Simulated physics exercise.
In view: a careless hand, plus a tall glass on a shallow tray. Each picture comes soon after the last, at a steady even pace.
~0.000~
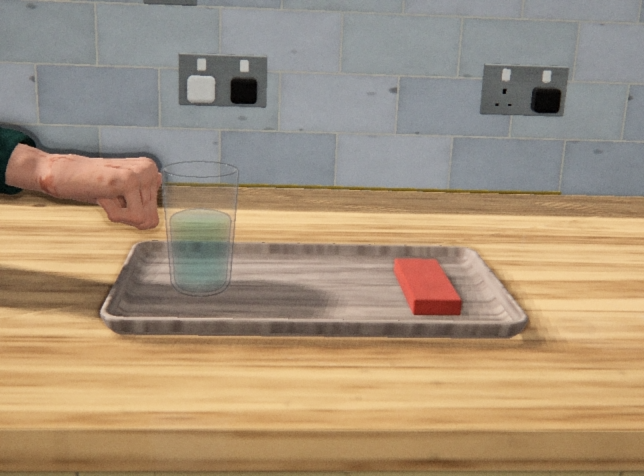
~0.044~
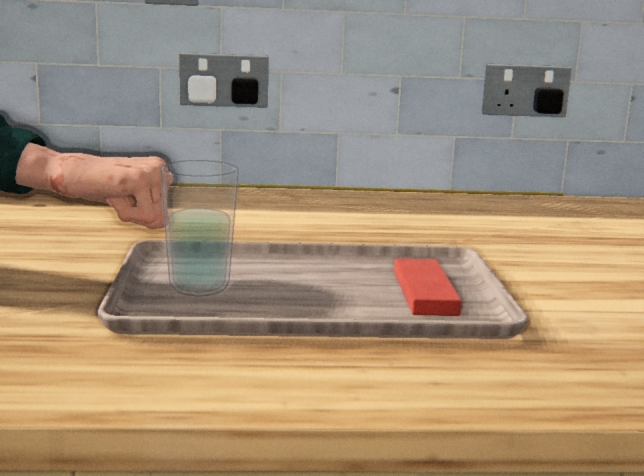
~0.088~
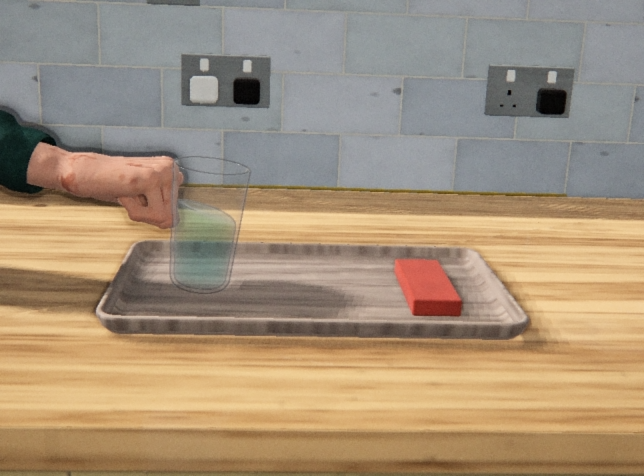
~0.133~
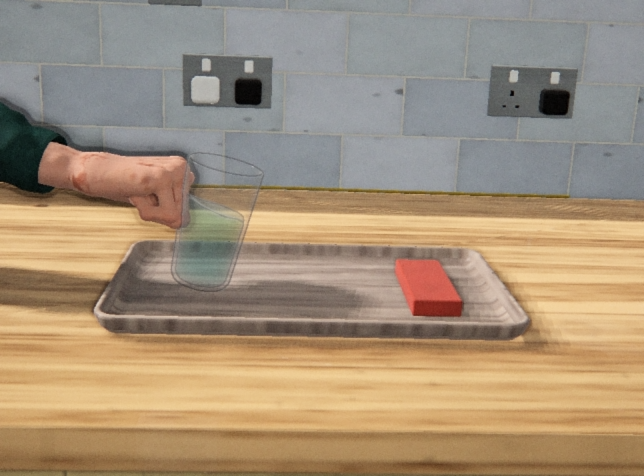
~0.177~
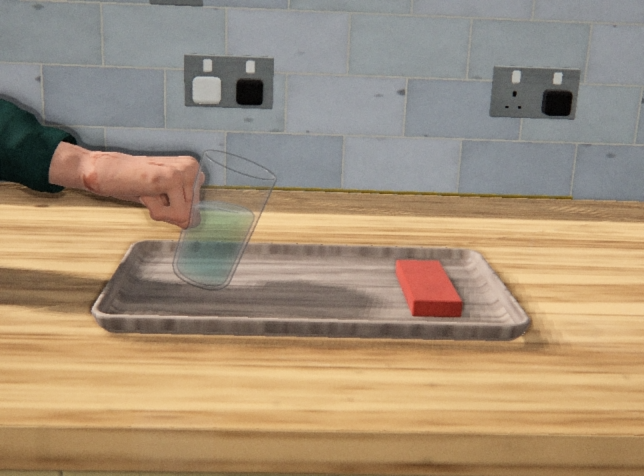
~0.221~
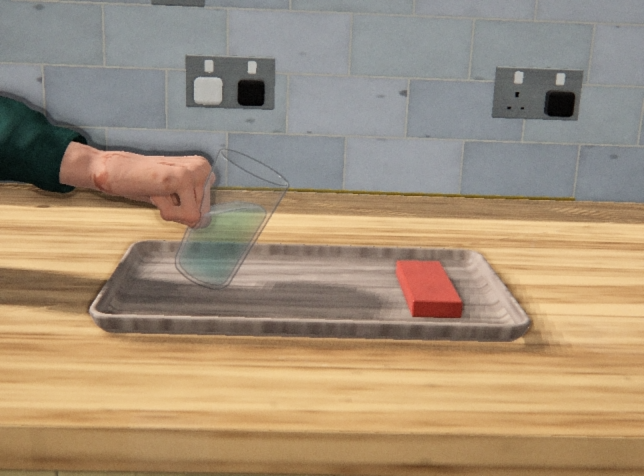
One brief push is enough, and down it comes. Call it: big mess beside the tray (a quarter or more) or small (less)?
Small.
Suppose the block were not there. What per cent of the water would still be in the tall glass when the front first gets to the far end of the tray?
60 percent or so.
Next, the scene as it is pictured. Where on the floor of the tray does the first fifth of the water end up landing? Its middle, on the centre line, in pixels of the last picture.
(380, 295).
A moment on, the tall glass is falling and 100 per cent is in the glass, 0 on the tray and 0 above or beyond its rim.
Next, the tall glass lies on its side and 96 per cent is in the glass, 2 on the tray and 2 above or beyond its rim.
Then the tall glass lies on its side and 52 per cent is in the glass, 31 on the tray and 17 above or beyond its rim.
Later the tall glass lies on its side and 26 per cent is in the glass, 60 on the tray and 14 above or beyond its rim.
In the end 90 per cent is held by tray and glass, 10 is off the tray.
